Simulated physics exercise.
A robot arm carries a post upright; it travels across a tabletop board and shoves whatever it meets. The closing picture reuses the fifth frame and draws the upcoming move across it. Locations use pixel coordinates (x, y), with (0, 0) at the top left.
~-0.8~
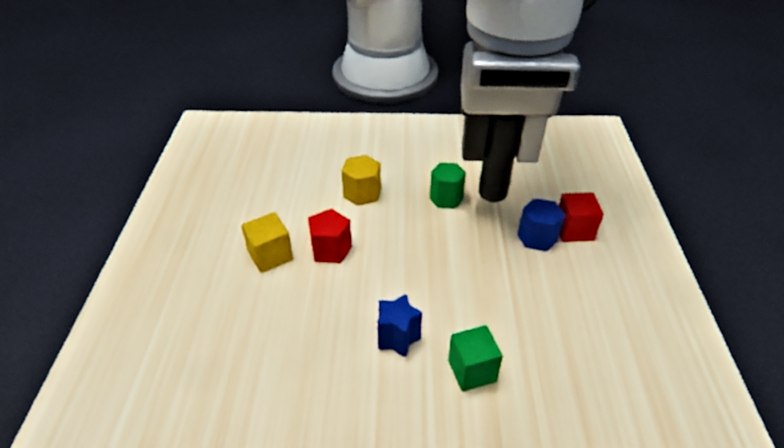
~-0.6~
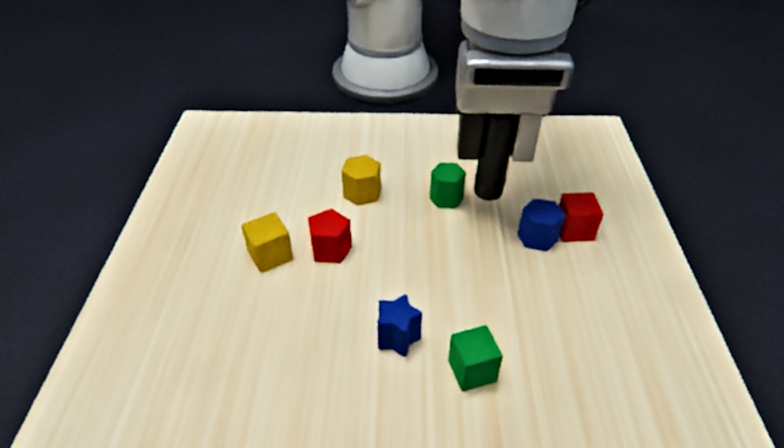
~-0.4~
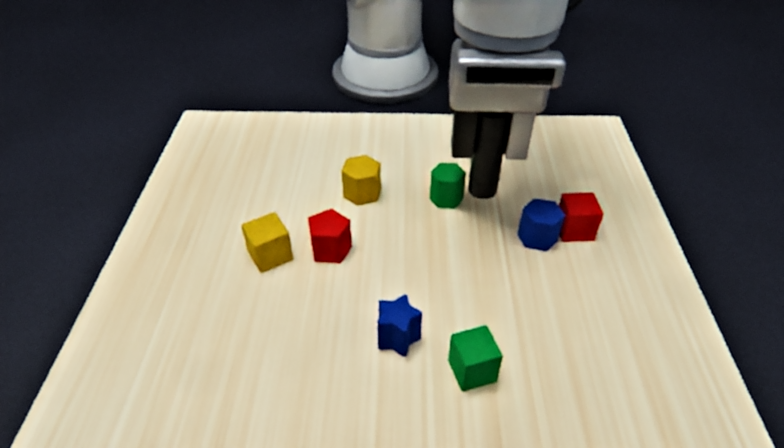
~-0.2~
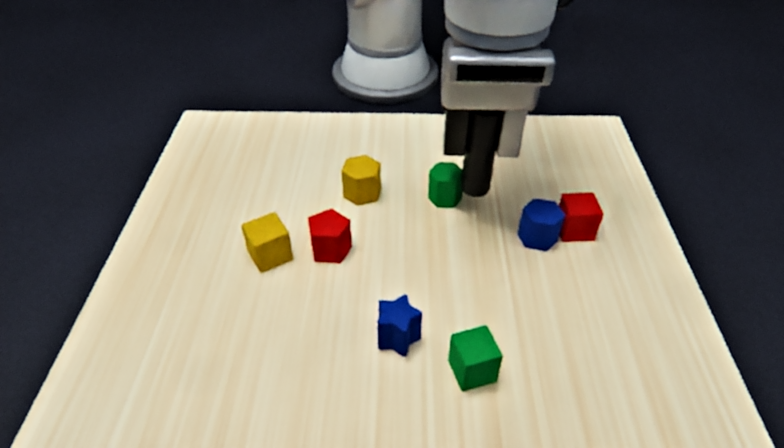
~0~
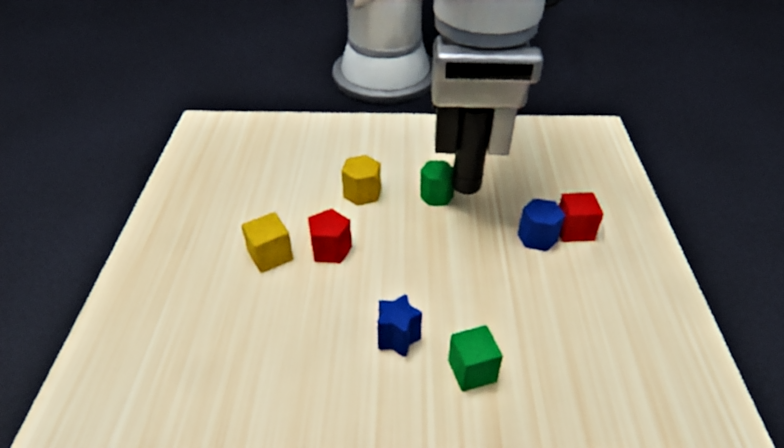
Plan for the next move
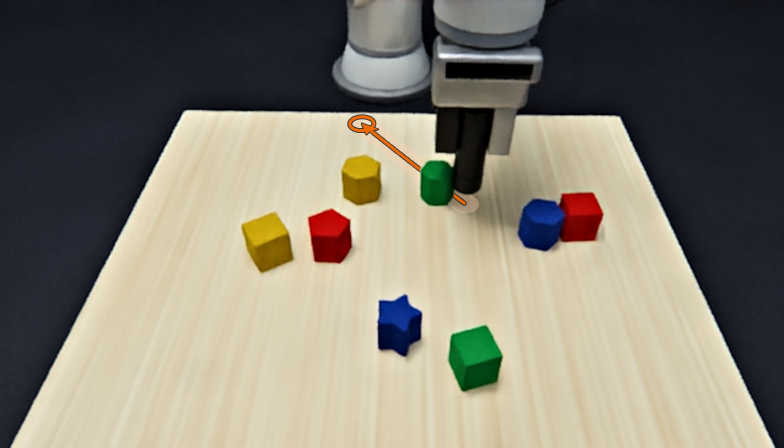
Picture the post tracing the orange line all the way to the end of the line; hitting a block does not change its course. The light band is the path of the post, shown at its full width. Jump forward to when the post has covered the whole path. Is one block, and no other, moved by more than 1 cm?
I'd say yes.
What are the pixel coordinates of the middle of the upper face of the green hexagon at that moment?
The top centre is at (402, 157).
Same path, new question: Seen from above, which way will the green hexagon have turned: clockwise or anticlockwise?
Overhead view: Anti-clockwise.
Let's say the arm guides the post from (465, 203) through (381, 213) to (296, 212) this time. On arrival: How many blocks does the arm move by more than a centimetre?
Total moved: One.
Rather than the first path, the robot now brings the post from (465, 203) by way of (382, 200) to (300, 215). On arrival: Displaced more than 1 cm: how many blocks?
Looking at the path, I think two of the blocks end up more than 1 cm away.
Path on the board, from (465, 203) directly to (362, 124).
On the path given first. One third of the way, post (427, 157); green hexagon (402, 157), turned 70° anticlockwise.
Two thirds of the way, post (392, 131); green hexagon (402, 157), turned 70° anticlockwise.
At the end, post (361, 107); yellow hexagon in place; green hexagon (402, 157), turned 70° anticlockwise.
